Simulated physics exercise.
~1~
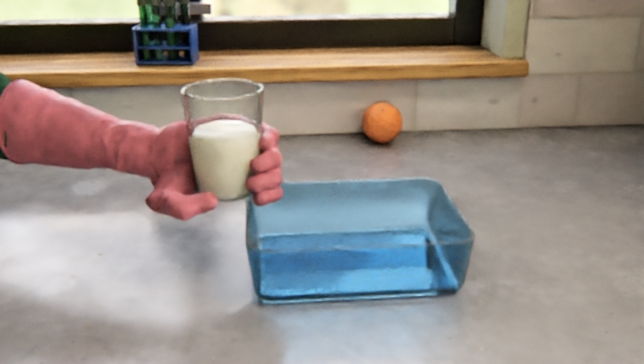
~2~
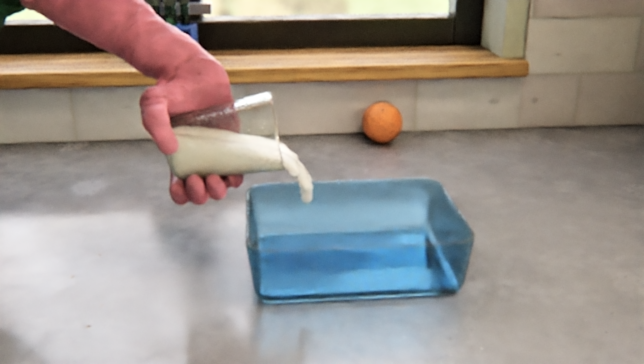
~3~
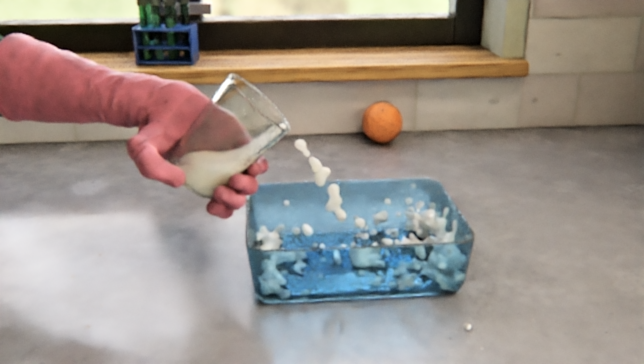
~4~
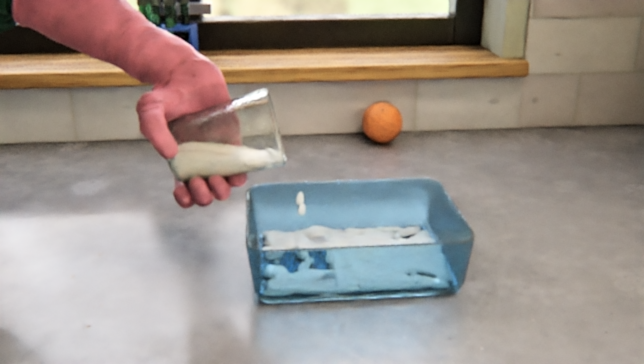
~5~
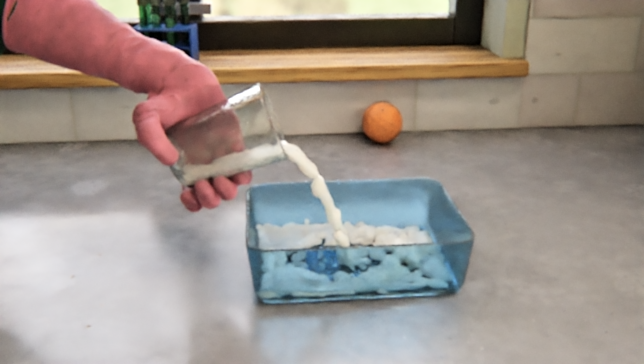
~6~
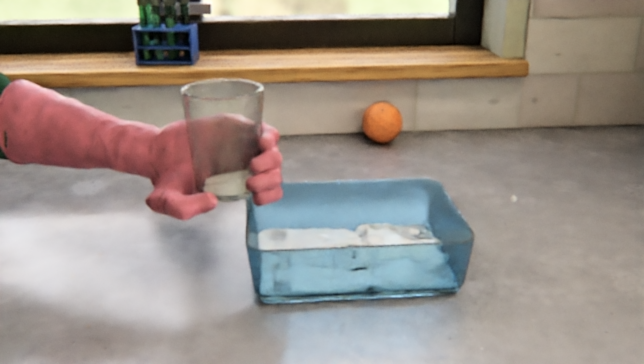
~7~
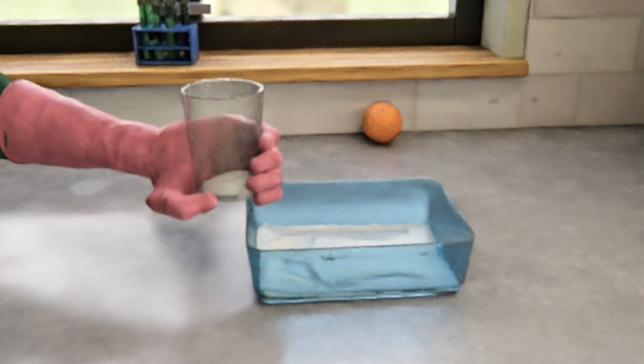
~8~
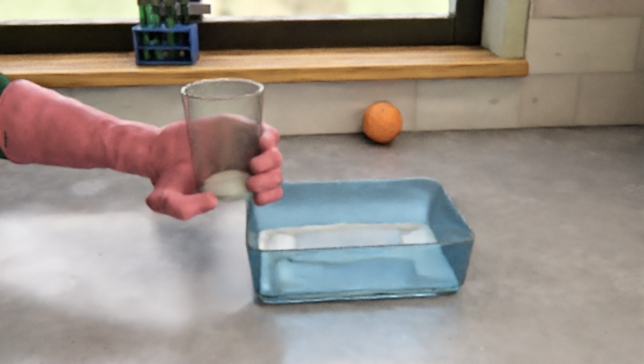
The footage shows a pinkish-red hand tipping a glass of milk over a blue-tinted glass dish on a grey countertop, easing back, then tilting again as milk splashes in. Finally the hand holds the nearly empty glass upright beside the dish, where the milk settles into a shallow layer.
